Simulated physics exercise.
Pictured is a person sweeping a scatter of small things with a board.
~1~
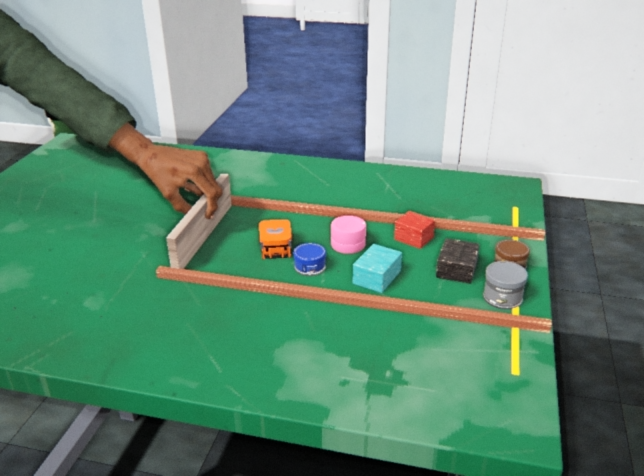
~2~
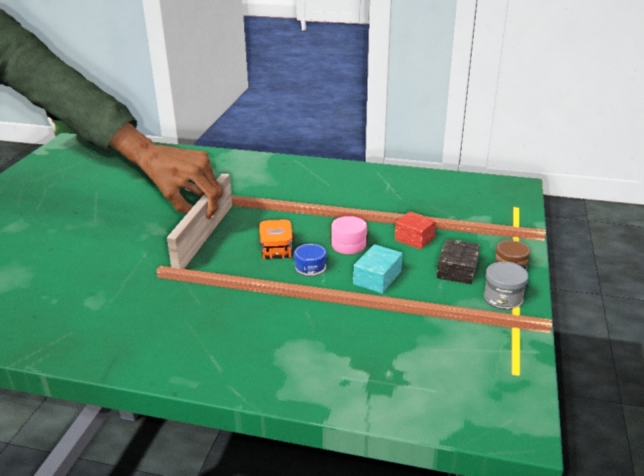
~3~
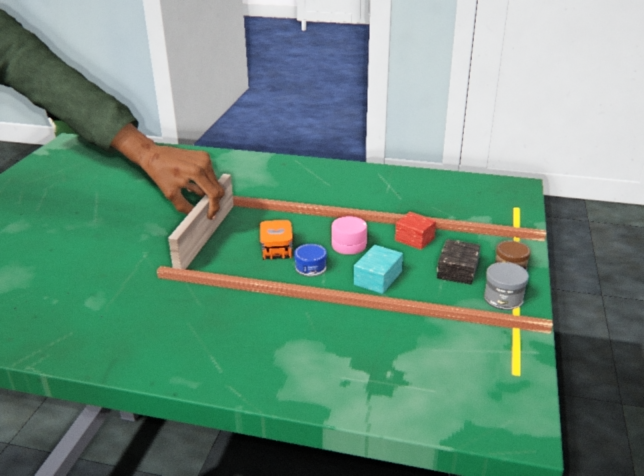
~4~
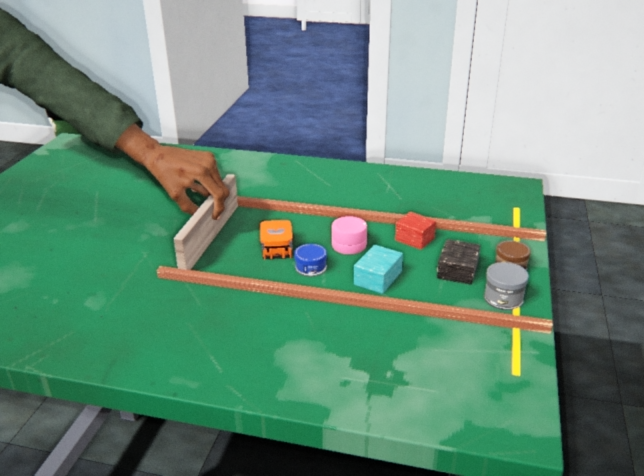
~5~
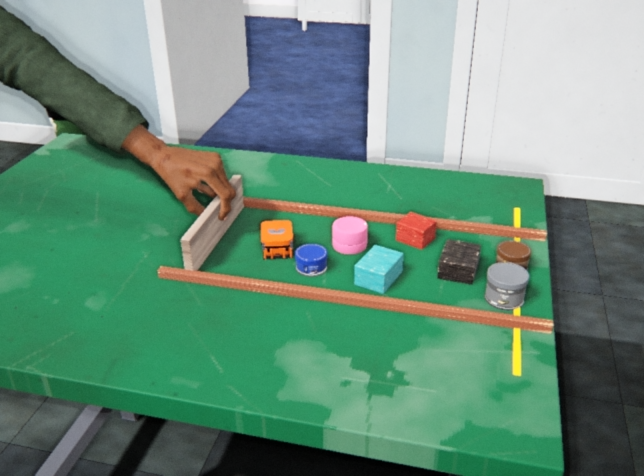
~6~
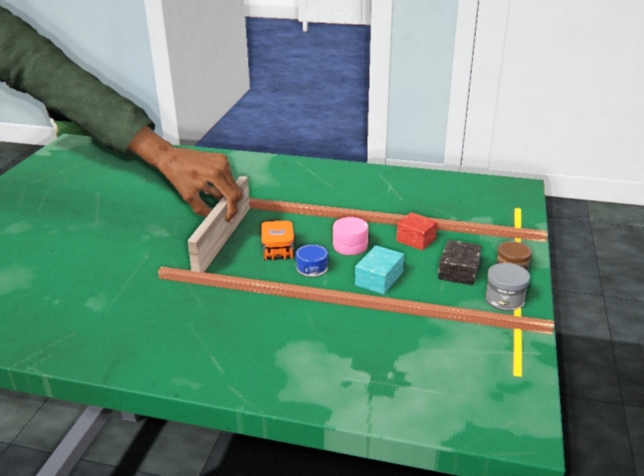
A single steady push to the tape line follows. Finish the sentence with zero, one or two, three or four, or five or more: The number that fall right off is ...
The number that fall right off is three or four.
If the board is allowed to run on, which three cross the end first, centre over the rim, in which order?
Listed earliest first, they are the grey tin, then the brown pot, then the black block.
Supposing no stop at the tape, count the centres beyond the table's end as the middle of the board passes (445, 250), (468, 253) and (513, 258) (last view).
It comes out as 0, then 1, then 4.
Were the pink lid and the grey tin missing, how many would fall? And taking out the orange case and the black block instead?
I'd say 3 the first time and 3 the second time.
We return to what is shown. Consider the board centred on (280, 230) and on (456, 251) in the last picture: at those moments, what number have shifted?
At the first spot the count is 2, and at the second it is 8.
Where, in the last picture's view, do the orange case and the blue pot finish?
In the last picture they sit at about (535, 278) and about (536, 301).
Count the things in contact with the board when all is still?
The number is 4.
Soon after, none off yet; brown pot at rest near (514, 258); grey tin at rest near (507, 287); black block at rest near (460, 262).
Then, none off yet; brown pot at rest near (514, 258); grey tin at rest near (507, 287); black block at rest near (463, 262).
Further on, none off yet; brown pot moved about its own width near (539, 254); grey tin moved about its own width near (548, 293); black block moved about its own width near (521, 267).
By the end, the number that fall off is three or four; fallen, turquoise block, black block, grey tin and brown pot.
